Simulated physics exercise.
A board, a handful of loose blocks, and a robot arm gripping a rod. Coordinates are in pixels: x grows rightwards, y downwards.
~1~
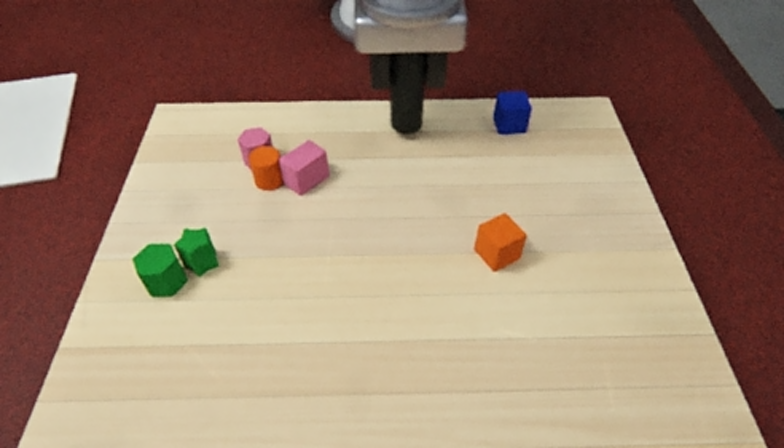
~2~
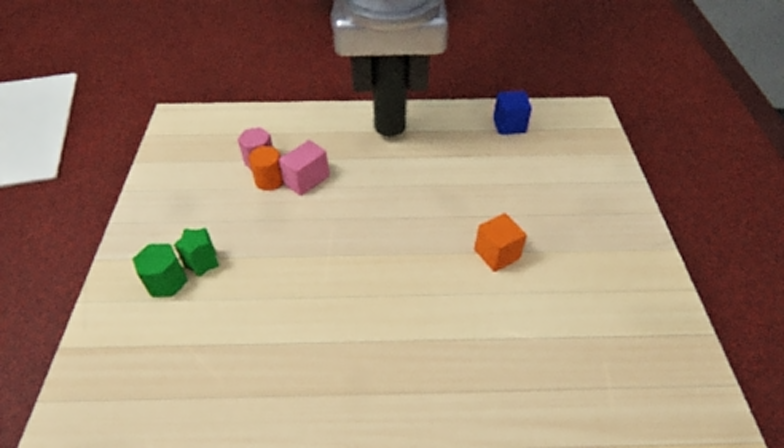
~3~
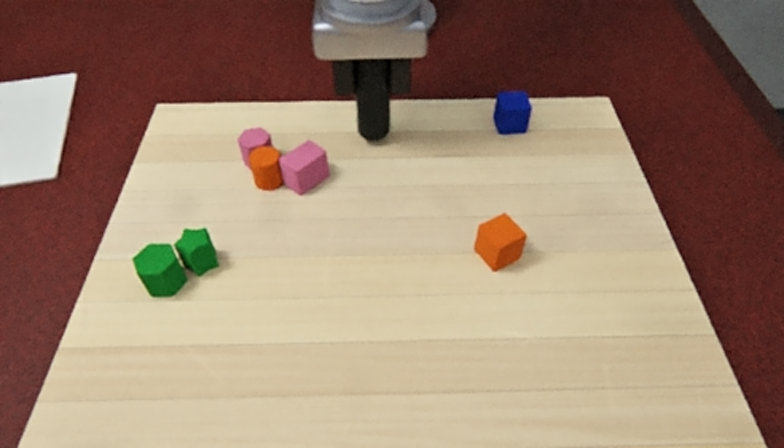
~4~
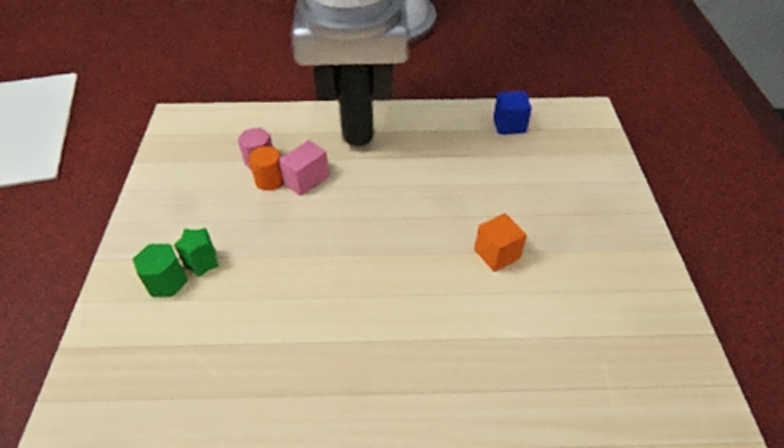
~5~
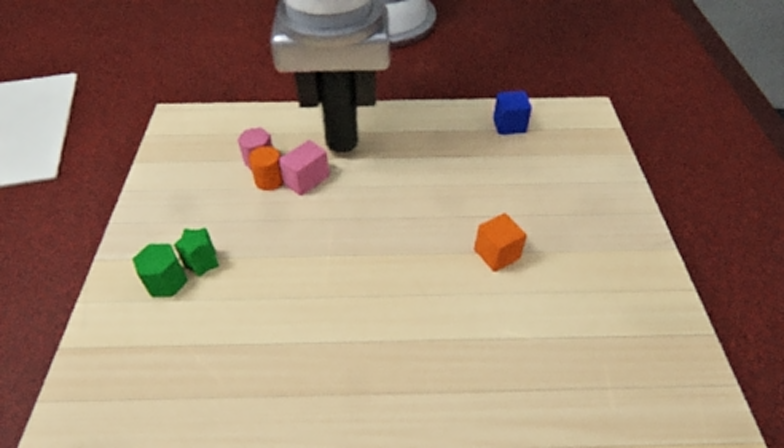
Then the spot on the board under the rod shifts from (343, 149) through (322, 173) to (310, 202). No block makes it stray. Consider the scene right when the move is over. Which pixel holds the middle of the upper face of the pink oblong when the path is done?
The middle of its upper face should be somewhere near (265, 188).
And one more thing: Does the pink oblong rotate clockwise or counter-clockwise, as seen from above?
Seen from above, clockwise.
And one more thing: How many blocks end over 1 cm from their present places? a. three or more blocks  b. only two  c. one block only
c - one block only.
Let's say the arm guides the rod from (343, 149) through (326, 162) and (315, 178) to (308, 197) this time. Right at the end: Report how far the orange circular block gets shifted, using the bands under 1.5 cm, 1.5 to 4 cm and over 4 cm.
The under 1.5 cm band.
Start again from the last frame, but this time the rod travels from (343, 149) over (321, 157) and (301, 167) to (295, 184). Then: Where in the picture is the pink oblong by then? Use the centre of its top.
I think it will end close to (286, 188).
What follows on the original path. Halfway along, rod at (321, 167); pink oblong at (288, 169).
At the end, rod at (309, 195); orange circular block in place; pink oblong at (265, 188), turned 30° clockwise.
